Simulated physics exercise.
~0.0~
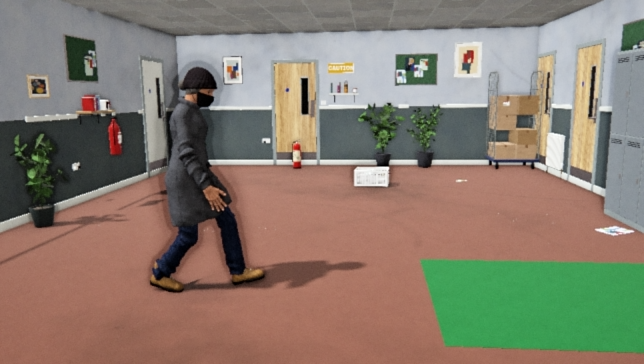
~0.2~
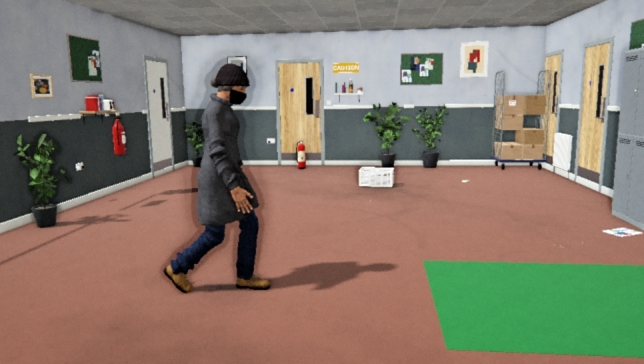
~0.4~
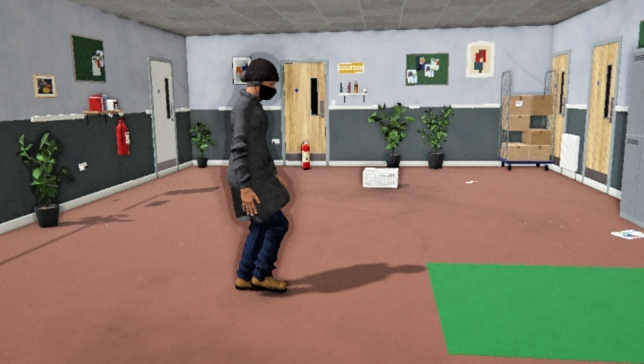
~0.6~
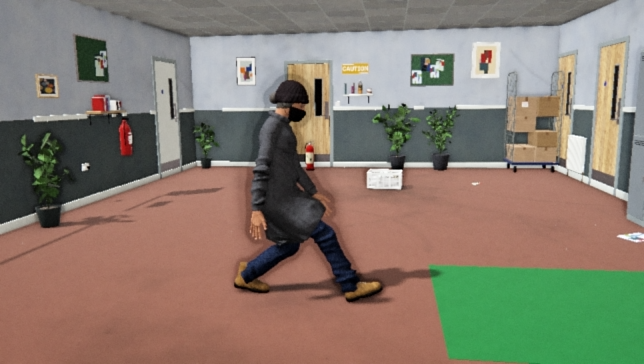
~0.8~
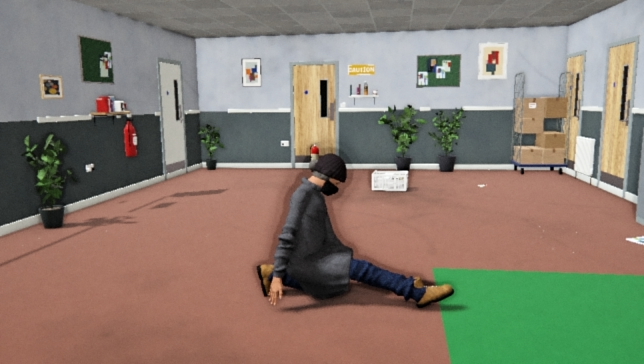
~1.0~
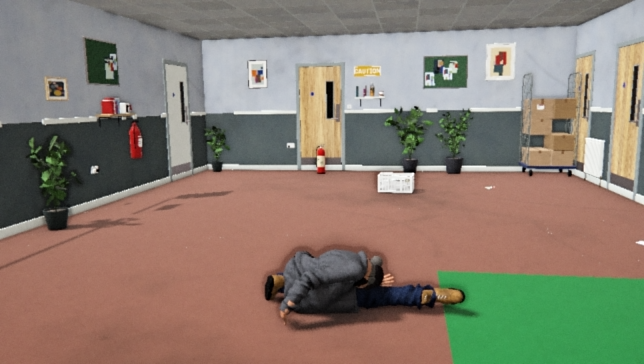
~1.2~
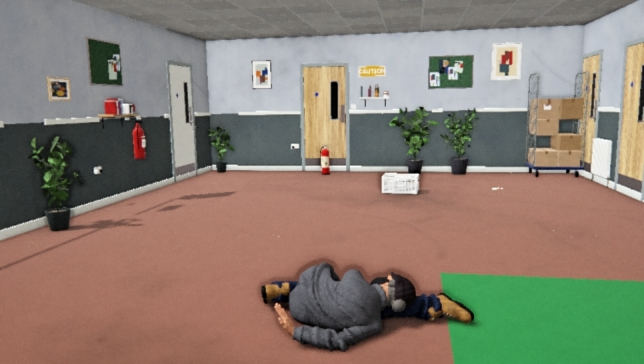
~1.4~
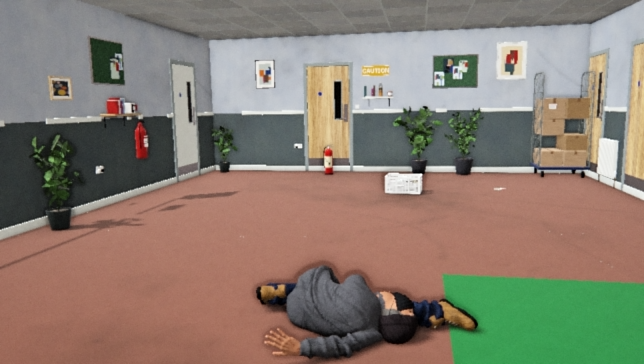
The clip opens on a figure in a dark cap, face covering, long grey coat, jeans and tan boots, walking right across a reddish floor towards a green mat. Doors, potted plants, notice boards and a trolley of boxes line the room as the view drifts slightly sideways. After a long stride near the mat, the person's legs give way and they drop down, legs stretched forward. The upper body folds over and slumps low to the floor. The person ends curled in a heap, head short of the mat's near edge, with one boot resting over the green.
